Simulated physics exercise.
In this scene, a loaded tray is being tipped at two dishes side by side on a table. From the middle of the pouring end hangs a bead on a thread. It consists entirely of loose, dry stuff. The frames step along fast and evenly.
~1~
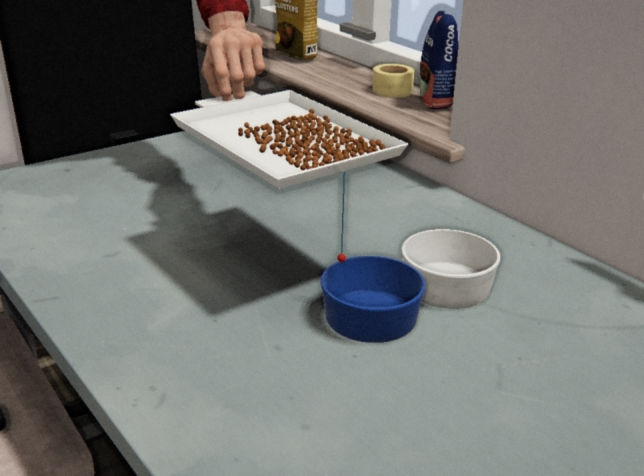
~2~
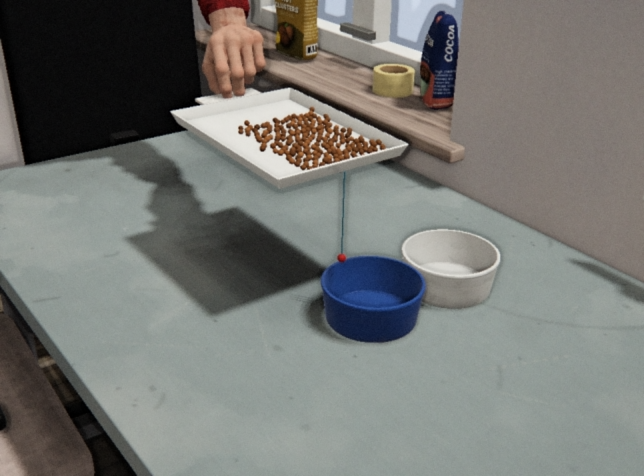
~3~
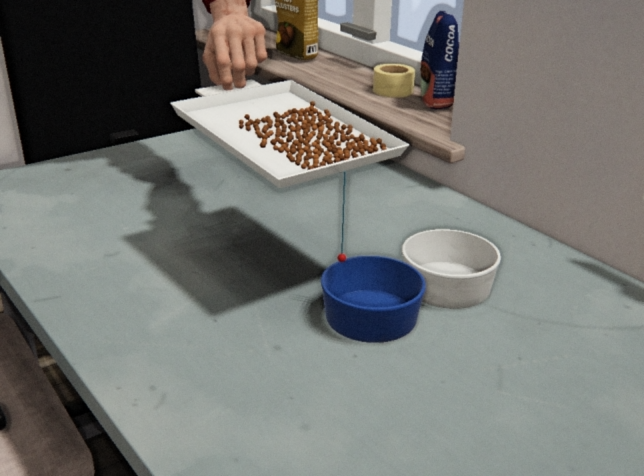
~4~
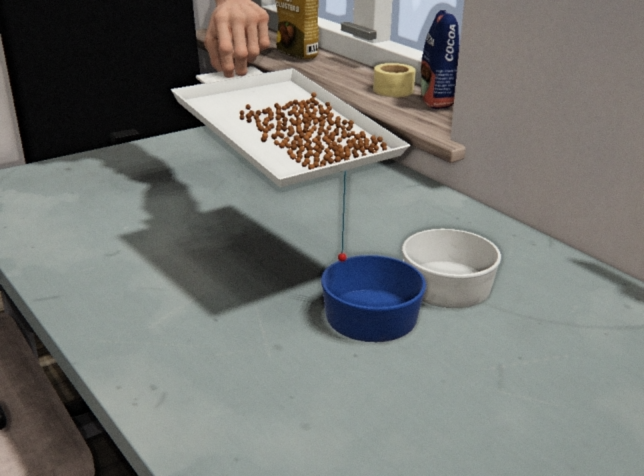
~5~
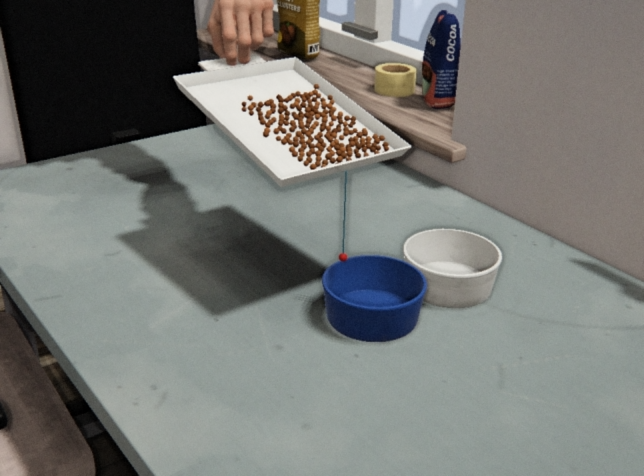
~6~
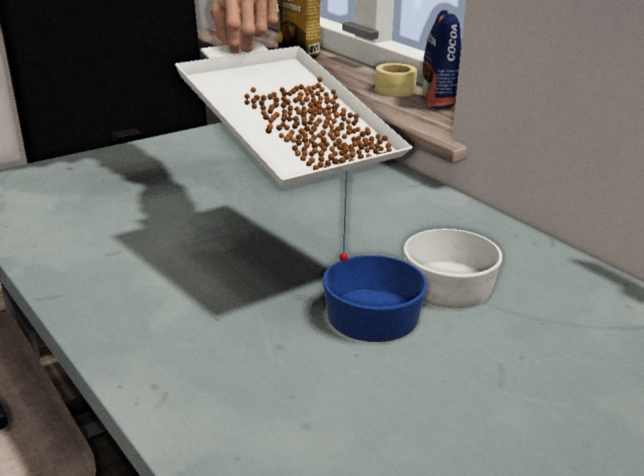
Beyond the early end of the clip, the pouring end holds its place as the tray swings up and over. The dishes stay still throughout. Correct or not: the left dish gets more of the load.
Correct.
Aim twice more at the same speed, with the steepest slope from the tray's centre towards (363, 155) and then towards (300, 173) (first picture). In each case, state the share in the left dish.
Shares: About 30 in a hundred, then about 20 in a hundred.
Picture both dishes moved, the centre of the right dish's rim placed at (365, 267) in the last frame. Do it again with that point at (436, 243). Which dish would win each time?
Note: Try one - the dish on the right side; try two - the dish on the left side.
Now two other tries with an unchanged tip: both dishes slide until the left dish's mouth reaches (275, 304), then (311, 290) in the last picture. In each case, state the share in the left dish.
It would be roughly 10 per cent, followed by roughly 30 per cent.
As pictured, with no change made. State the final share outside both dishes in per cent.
Near 20 in a hundred.
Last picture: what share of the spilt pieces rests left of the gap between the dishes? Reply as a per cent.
Around 80 %.
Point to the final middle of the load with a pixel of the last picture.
Near (387, 313).
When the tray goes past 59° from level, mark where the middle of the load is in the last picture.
I'd put the middle of the pieces at roughly (361, 153).
Just after the last frame, tray tipped steeply; almost all on the tray; just a few in the left dish; just a few in the right dish; about a tenth in the air.
A moment on, tray tipped right over; just a few on the tray; roughly two thirds in the left dish; about a tenth in the right dish; about a tenth outside both; roughly a quarter in the air.
Further on, tray tipped past a quarter turn; roughly two thirds in the left dish; roughly a quarter in the right dish; about a tenth outside both.
When it is over, tray tipped past a quarter turn; roughly two thirds in the left dish; roughly a quarter in the right dish; about a tenth outside both.
